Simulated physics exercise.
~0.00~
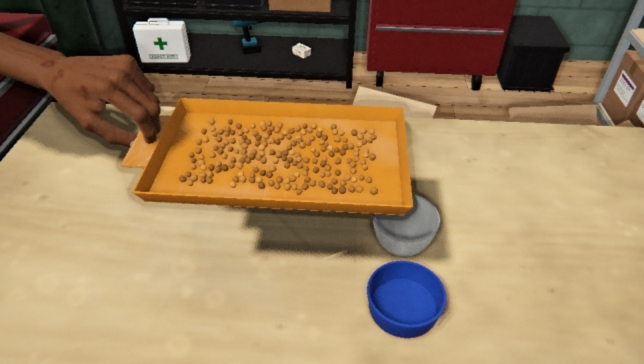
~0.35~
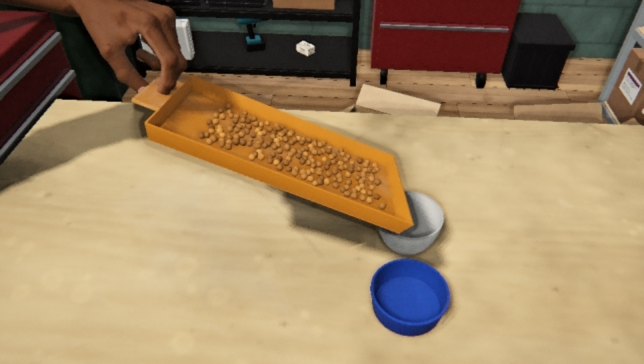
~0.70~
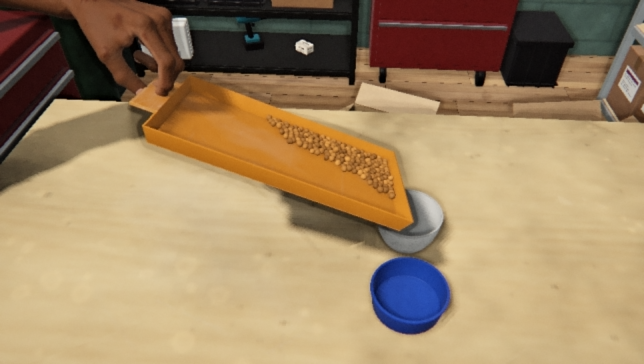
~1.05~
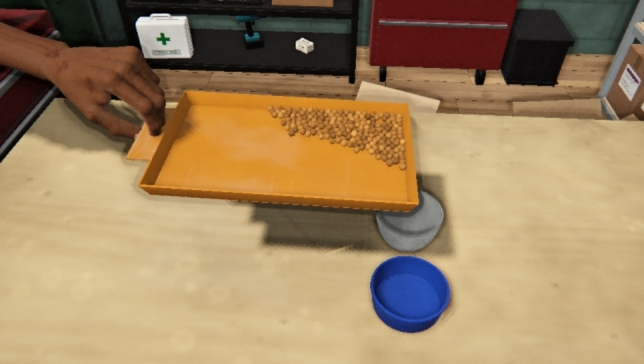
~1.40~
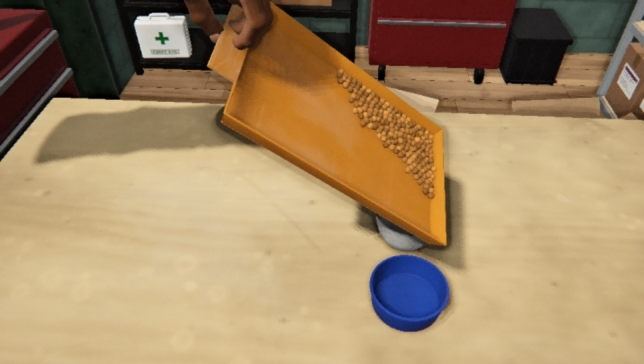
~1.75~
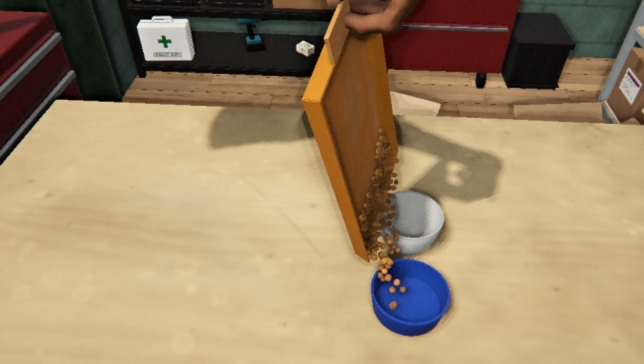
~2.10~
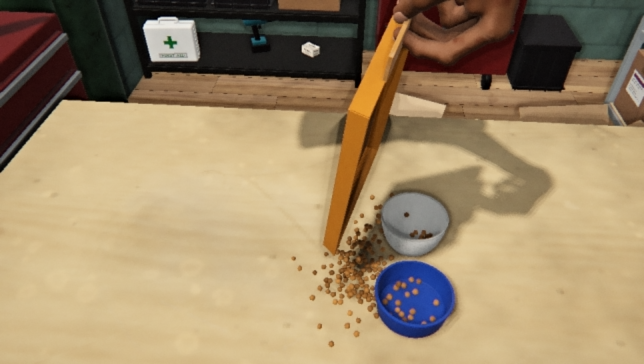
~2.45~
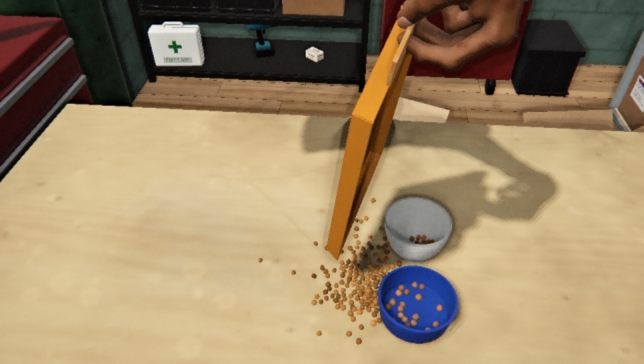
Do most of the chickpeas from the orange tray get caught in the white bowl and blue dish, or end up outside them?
Most of the chickpeas end up outside on the table. Only a few land in the blue dish and the white bowl.
